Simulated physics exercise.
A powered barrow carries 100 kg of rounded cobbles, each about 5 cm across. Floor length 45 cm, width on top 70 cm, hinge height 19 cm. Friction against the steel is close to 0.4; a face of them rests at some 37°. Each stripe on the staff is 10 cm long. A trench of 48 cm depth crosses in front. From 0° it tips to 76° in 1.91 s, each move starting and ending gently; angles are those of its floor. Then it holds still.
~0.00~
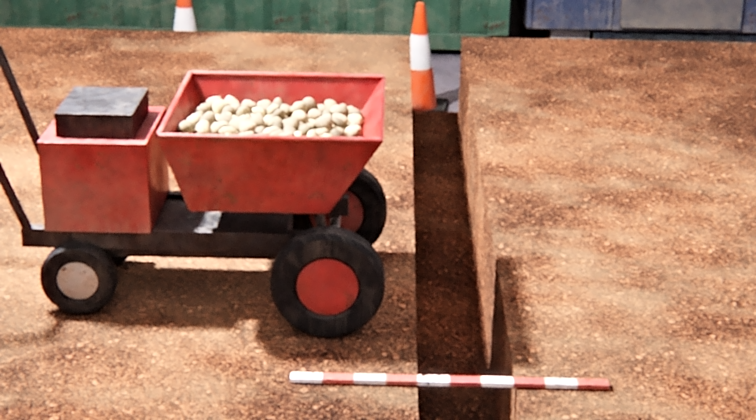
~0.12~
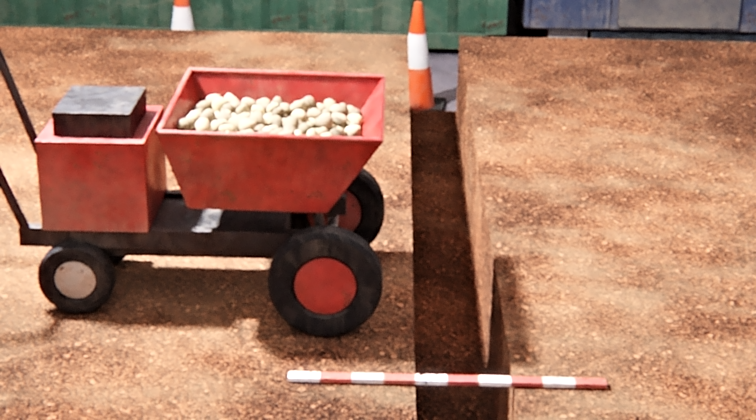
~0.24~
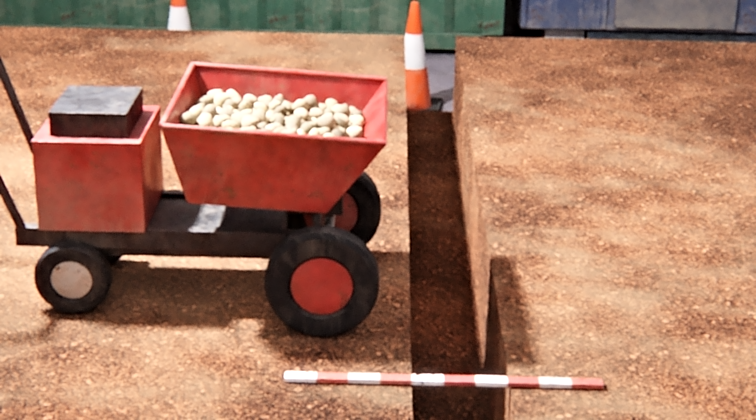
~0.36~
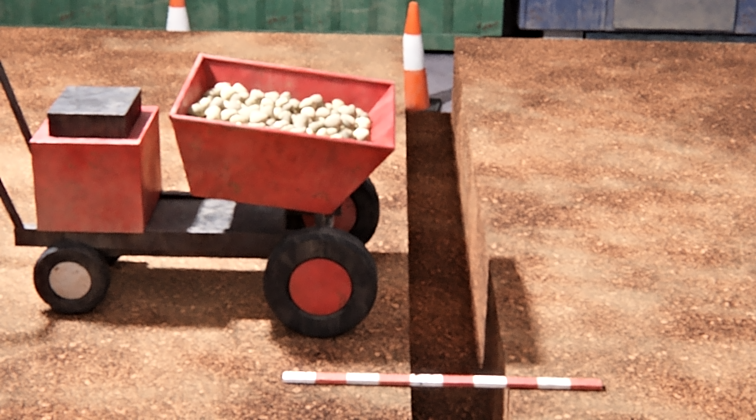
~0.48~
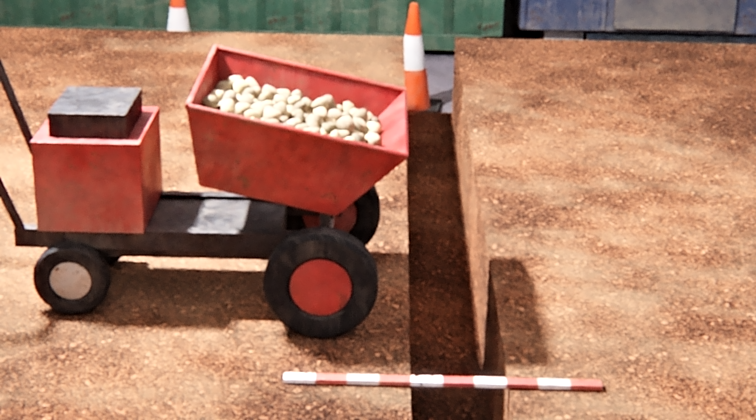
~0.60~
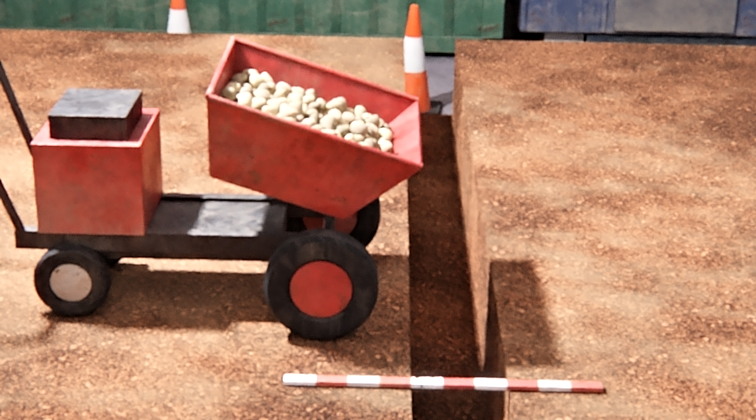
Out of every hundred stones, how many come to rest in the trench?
Some 45 per cent of it.
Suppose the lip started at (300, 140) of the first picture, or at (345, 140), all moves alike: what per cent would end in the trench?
Near 100 per cent from the first place, 75 from the second.
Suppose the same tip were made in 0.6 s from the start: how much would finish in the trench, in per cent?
Then about 25 per cent.
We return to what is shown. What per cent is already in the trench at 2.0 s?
About 5 per cent by then.
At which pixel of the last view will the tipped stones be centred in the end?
Their middle is at about (515, 294).
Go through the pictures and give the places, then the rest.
In the first picture, lip at (382, 141), floor tilted 0°, highest stones at (272, 114).
In the second picture, the tray is at 1°, its lip at (382, 141); the top of the load is at (266, 113); the stones move at 0.1 m/s on average.
In the third picture, the tray is at 3°, its lip at (385, 144); the top of the load is at (247, 110); the stones move at 0.2 m/s on average.
In the fourth picture, the tray is at 7°, its lip at (394, 149); the top of the load is at (221, 104); the stones move at 0.3 m/s on average.
In the fifth picture, the tray is at 12°, its lip at (407, 156); the top of the load is at (230, 94); the stones move at 0.3 m/s on average.
In the sixth picture, the tray is at 18°, its lip at (421, 167); the top of the load is at (243, 85); the stones move at 0.4 m/s on average.
After 1.4 s the floor is at 64°; 100 % in the tray; the foremost stones are at (484, 243).
After 2.0 s the floor is at 76°; 53 % in the tray, 7 % in the trench, 40 % past the trench; the foremost stones are at (634, 292).
After 2.4 s the floor is at 76°; 26 % in the tray, 16 % in the trench, 58 % past the trench; the foremost stones are at (700, 289).
After 4.3 s the floor is at 76°; 0 % in the tray, 45 % in the trench, 55 % past the trench; the foremost stones are at (722, 288).
